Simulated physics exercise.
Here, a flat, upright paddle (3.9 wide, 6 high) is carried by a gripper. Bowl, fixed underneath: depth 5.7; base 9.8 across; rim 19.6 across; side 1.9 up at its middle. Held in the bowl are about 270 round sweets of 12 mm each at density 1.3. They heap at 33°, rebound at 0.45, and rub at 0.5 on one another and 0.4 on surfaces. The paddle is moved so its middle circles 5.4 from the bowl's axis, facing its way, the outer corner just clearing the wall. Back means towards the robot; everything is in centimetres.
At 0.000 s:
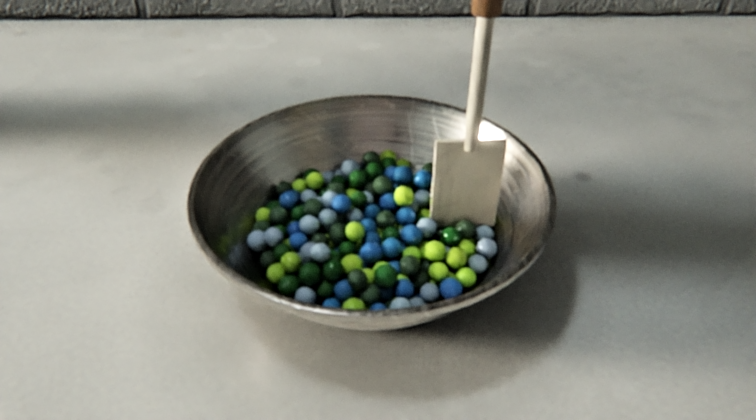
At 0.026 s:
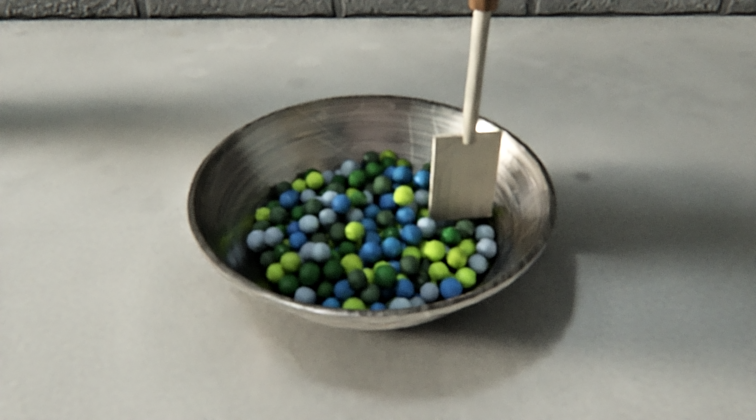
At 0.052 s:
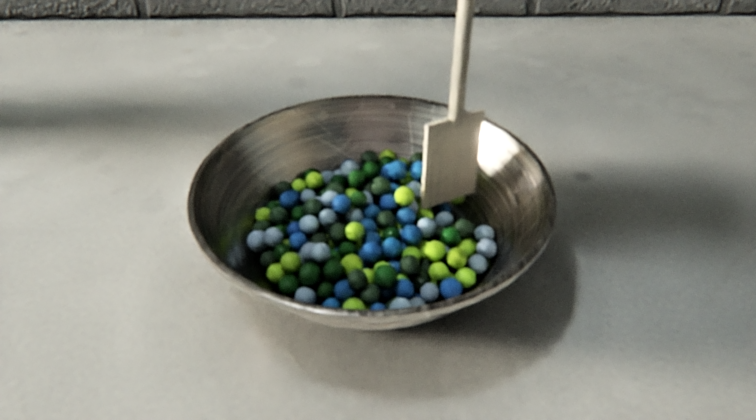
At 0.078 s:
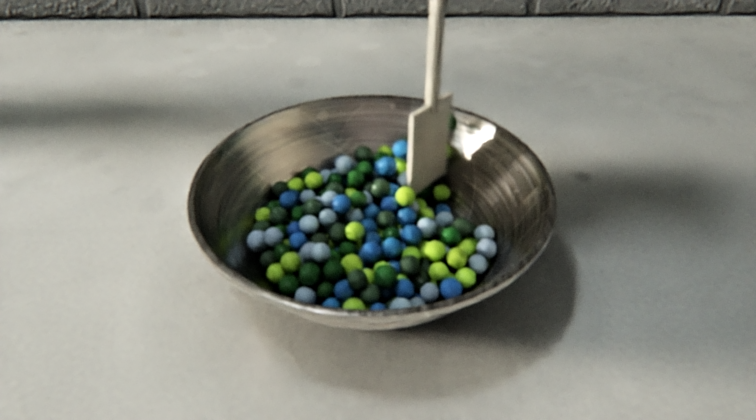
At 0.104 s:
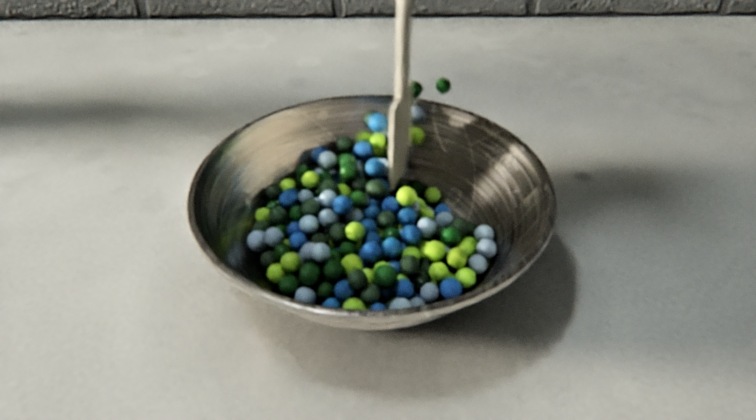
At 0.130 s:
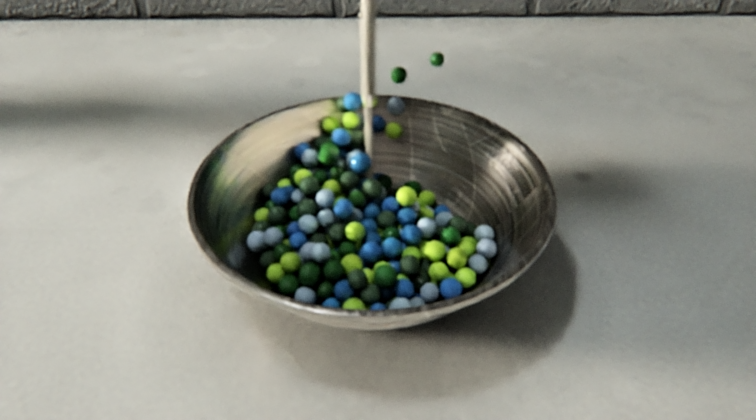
A pale paddle swept left along the back of a metal bowl of blue and green balls, turning edge-on and pushing some up the far side, while a dark green one flew above the rim.
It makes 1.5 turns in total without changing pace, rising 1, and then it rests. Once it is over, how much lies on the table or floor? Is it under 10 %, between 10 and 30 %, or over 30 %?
Between 10 and 30 %.
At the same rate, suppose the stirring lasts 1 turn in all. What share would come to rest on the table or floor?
It would be around 15 percent.
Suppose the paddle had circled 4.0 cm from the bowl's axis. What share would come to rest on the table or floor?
Roughly 15 percent, I'd expect.
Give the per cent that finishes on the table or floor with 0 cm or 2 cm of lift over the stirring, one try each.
Estimates: 35 % then 15 %.
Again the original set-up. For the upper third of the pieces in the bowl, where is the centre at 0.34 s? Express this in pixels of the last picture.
Near (379, 272).
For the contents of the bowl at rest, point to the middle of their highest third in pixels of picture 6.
Roughly pixel (354, 227).
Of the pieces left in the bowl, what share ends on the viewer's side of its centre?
Around 50 percent of it.
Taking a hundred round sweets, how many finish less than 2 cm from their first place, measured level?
That comes to some 45 per cent.
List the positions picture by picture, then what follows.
The first frame shows paddle neck at (474, 116), 0° round; upper third of the load around (362, 217), from x 260 to 485, top at y 160; 271 in the bowl.
The second frame shows paddle neck at (472, 109), 7° round; upper third of the load around (367, 217), from x 260 to 485, top at y 160.
The third frame shows paddle neck at (458, 93), 26° round; upper third of the load around (367, 215), from x 260 to 485, top at y 160.
The fourth frame shows paddle neck at (433, 80), 48° round; upper third of the load around (364, 208), from x 260 to 485, top at y 115.
The fifth frame shows paddle neck at (402, 71), 70° round; upper third of the load around (358, 201), from x 260 to 485, top at y 85; 270 in the bowl, 1 in flight or on the tool.
The sixth frame shows paddle neck at (369, 68), 91° round; upper third of the load around (343, 199), from x 260 to 485, top at y 60; 270 in the bowl, 1 in flight or on the tool.
By 0.34 s, 264° round, highest piece 9 above the table; 250 in the bowl, 11 on the table or floor, 10 in flight or on the tool.
By 0.55 s, 77° round, highest piece 8 above the table; 219 in the bowl, 43 on the table or floor, 9 in flight or on the tool.
By 0.85 s, 180° round, highest piece 4 above the table; 213 in the bowl, 58 on the table or floor.
By 1.55 s, 180° round, highest piece 4 above the table; 213 in the bowl, 58 on the table or floor.
Final count, 213 in the bowl, 58 on the table or floor. That is 21 % on the table or floor.
